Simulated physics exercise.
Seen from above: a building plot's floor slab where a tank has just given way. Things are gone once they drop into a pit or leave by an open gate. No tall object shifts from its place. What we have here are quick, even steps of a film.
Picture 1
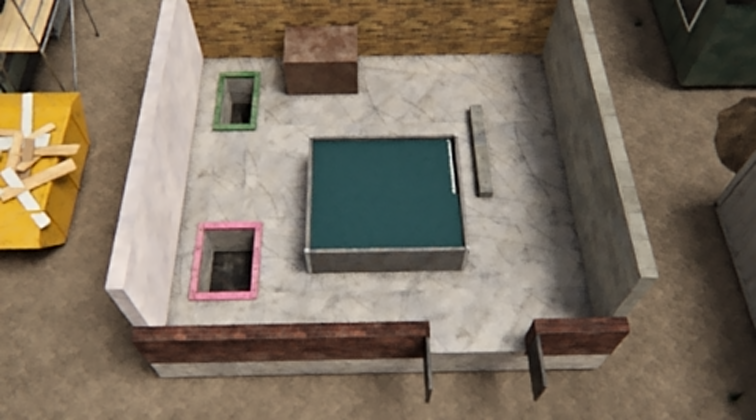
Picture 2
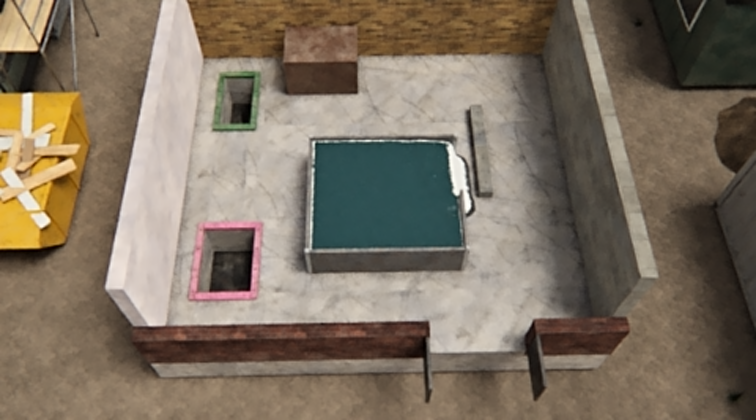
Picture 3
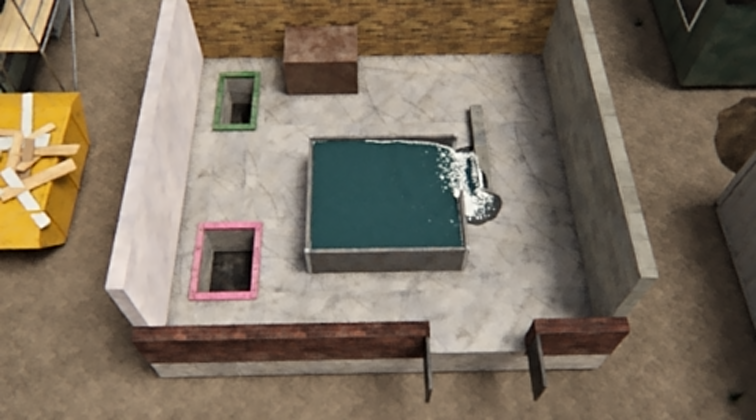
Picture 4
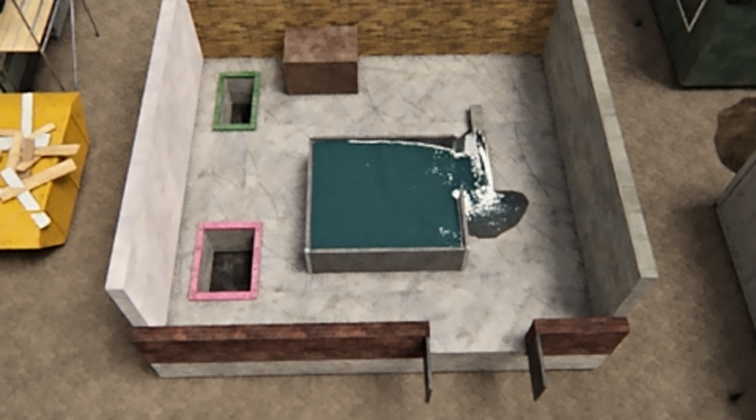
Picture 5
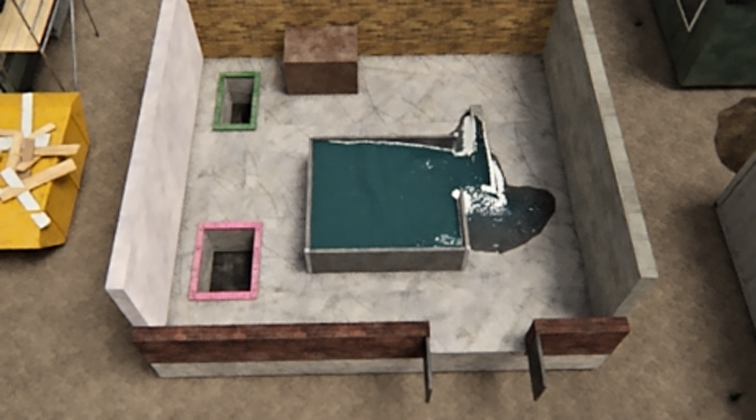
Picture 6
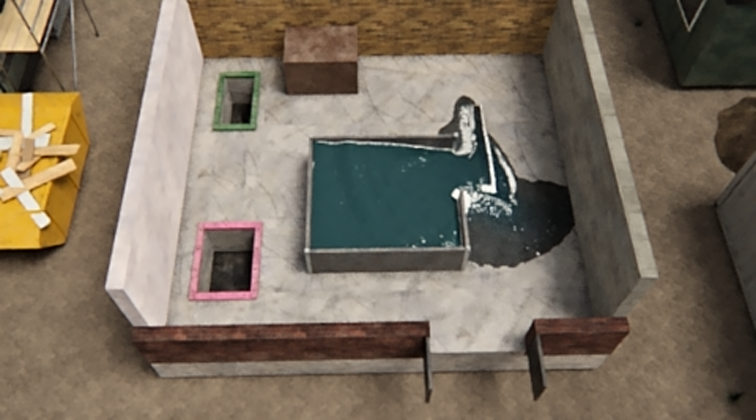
A large open tank of dark teal water stood still on a walled floor slab, then its right side gave way and water poured out, spreading around a low strip and across the floor.
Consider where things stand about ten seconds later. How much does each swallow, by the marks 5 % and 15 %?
My prediction: The gate lands in the middle band - five to fifteen per cent. The pink pit lands in the bottom band - below five per cent. The green pit lands in the bottom band - below five per cent.
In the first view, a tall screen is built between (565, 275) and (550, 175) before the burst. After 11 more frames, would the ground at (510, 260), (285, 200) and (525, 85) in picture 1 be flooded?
Going spot by spot: Drenched, then high and dry, then drenched.
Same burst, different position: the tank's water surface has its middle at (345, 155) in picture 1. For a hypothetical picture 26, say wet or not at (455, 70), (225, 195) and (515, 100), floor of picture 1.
Soaked - unflooded - soaked.
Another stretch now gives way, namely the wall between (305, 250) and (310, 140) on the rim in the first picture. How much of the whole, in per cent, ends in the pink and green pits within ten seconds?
The pink pit takes 45 per cent and the green pit 14 per cent.
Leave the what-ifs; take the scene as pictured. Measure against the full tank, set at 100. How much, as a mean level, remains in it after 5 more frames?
My reading is roughly 78 in a hundred.
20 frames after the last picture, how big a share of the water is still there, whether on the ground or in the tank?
The share not yet gone is roughly 98 percent.
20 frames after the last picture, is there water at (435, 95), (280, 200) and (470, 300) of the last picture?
Points in order - 1: Inundated; 2: Unwetted; 3: Inundated.
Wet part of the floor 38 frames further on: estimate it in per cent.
Estimated share: Around 75 %.
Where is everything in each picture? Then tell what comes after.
The open tank at (385, 193) is whole and still, in the first frame.
Water pours out at (454, 179) and has run to (466, 213), in the second frame.
Water pours out at (454, 180) and has run to (493, 213), in the third frame.
Water pours out at (454, 180) and has run to (522, 207), in the fourth frame.
The front is at (549, 209), out from the gap at (454, 180), in the fifth frame.
The front is at (574, 217), out from the gap at (454, 179), in the sixth frame.
A moment on, water covers 30 % of the floor; the gate 0 %, the pink pit 0 %, the green pit 0 %.
Next, water covers 45 % of the floor; the gate 0 %, the pink pit 0 %, the green pit 0 %.
Then, water covers 50 % of the floor; the gate 1 %, the pink pit 0 %, the green pit 0 %.
Later, water covers 75 % of the floor; the gate 5 %, the pink pit 0 %, the green pit 0 %.
In the end, water covers 95 % of the floor; the gate 10 %, the pink pit 1 %, the green pit 0 %.
